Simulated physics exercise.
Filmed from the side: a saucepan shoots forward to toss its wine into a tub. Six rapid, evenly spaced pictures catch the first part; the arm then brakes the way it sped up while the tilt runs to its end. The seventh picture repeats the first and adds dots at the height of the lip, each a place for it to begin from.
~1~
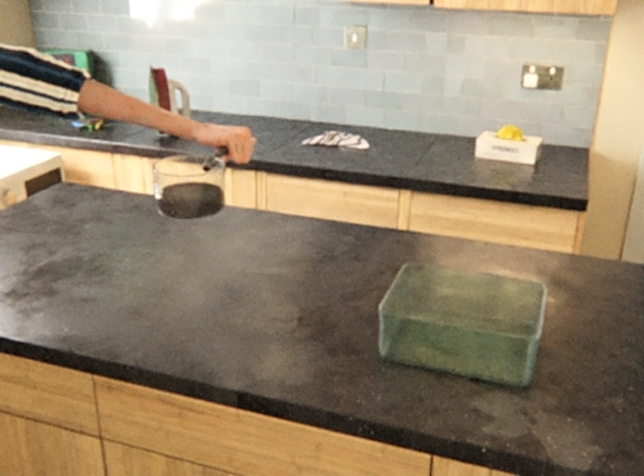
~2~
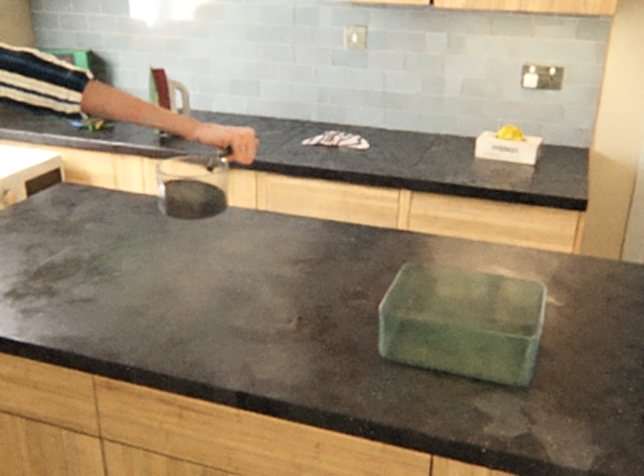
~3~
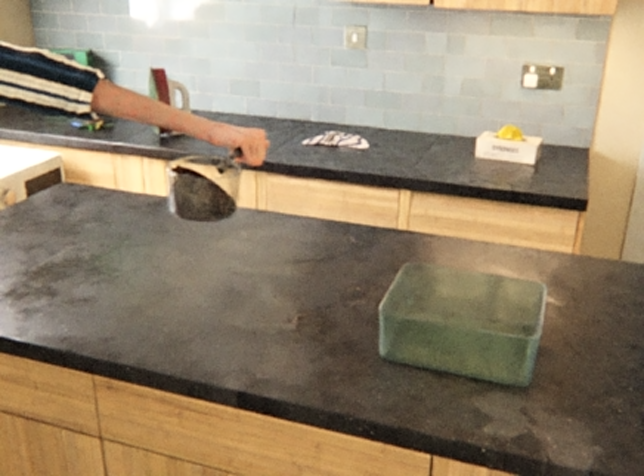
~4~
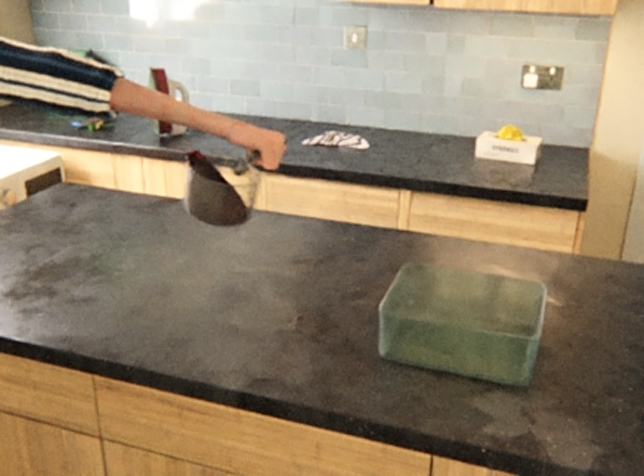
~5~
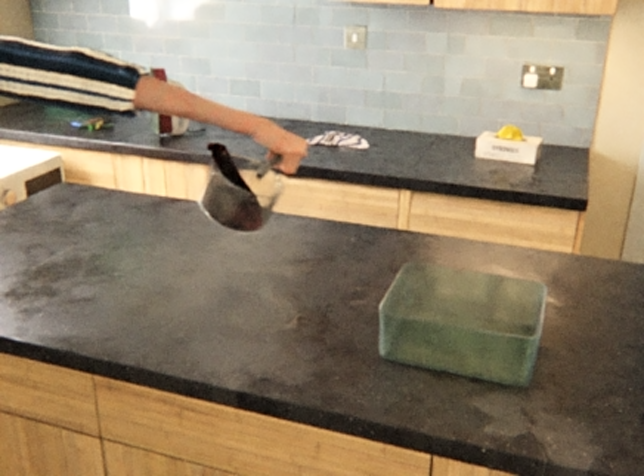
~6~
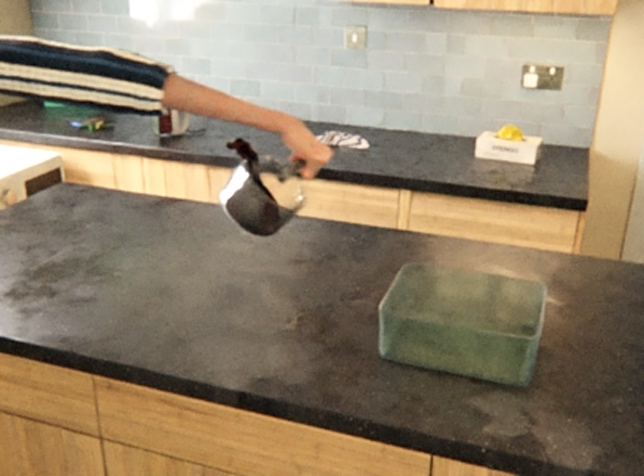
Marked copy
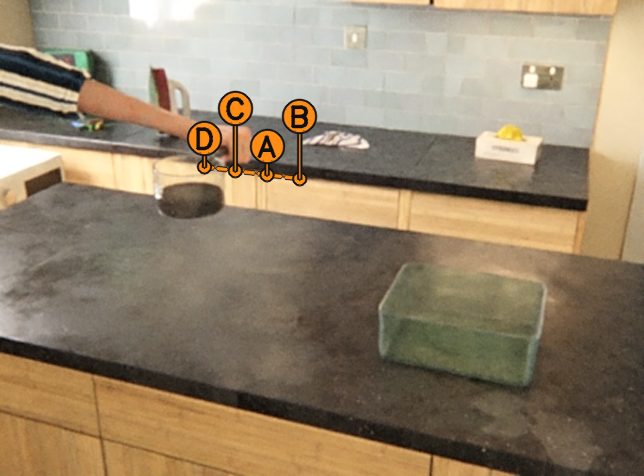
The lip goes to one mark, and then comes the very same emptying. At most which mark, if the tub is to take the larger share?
That is place C.
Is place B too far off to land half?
No, not at all.
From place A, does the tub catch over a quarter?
Yes, it does.
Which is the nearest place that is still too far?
Here it is place D.
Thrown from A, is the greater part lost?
No.
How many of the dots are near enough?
Three of the four.
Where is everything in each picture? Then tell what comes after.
Upright, lip at (219, 168); tub from (379, 355) to (531, 385); nothing has left yet, in the first picture.
Upright, lip at (223, 169); nothing has left yet, in the second picture.
Tipped about 4°, lip at (235, 173); nothing has left yet, in the third picture.
Tipped about 12°, lip at (256, 181); wine is over the rim, down to (198, 160), in the fourth picture.
Tipped about 24°, lip at (279, 192); wine is over the rim, down to (227, 160), in the fifth picture.
Tipped about 39°, lip at (301, 205); wine is over the rim, down to (255, 161), in the sixth picture.
In orange, A at (267, 174); B at (299, 178); C at (235, 170); D at (204, 166).
Choosing A, about 76 % lands in the tub, 12 % falls short and 12 % goes beside or beyond.
Choosing B, about 76 % lands in the tub, 3 % falls short and 21 % goes beside or beyond.
Choosing C, about 63 % lands in the tub, 30 % falls short and 8 % goes beside or beyond.
Choosing D, about 33 % lands in the tub, 61 % falls short and 5 % goes beside or beyond.
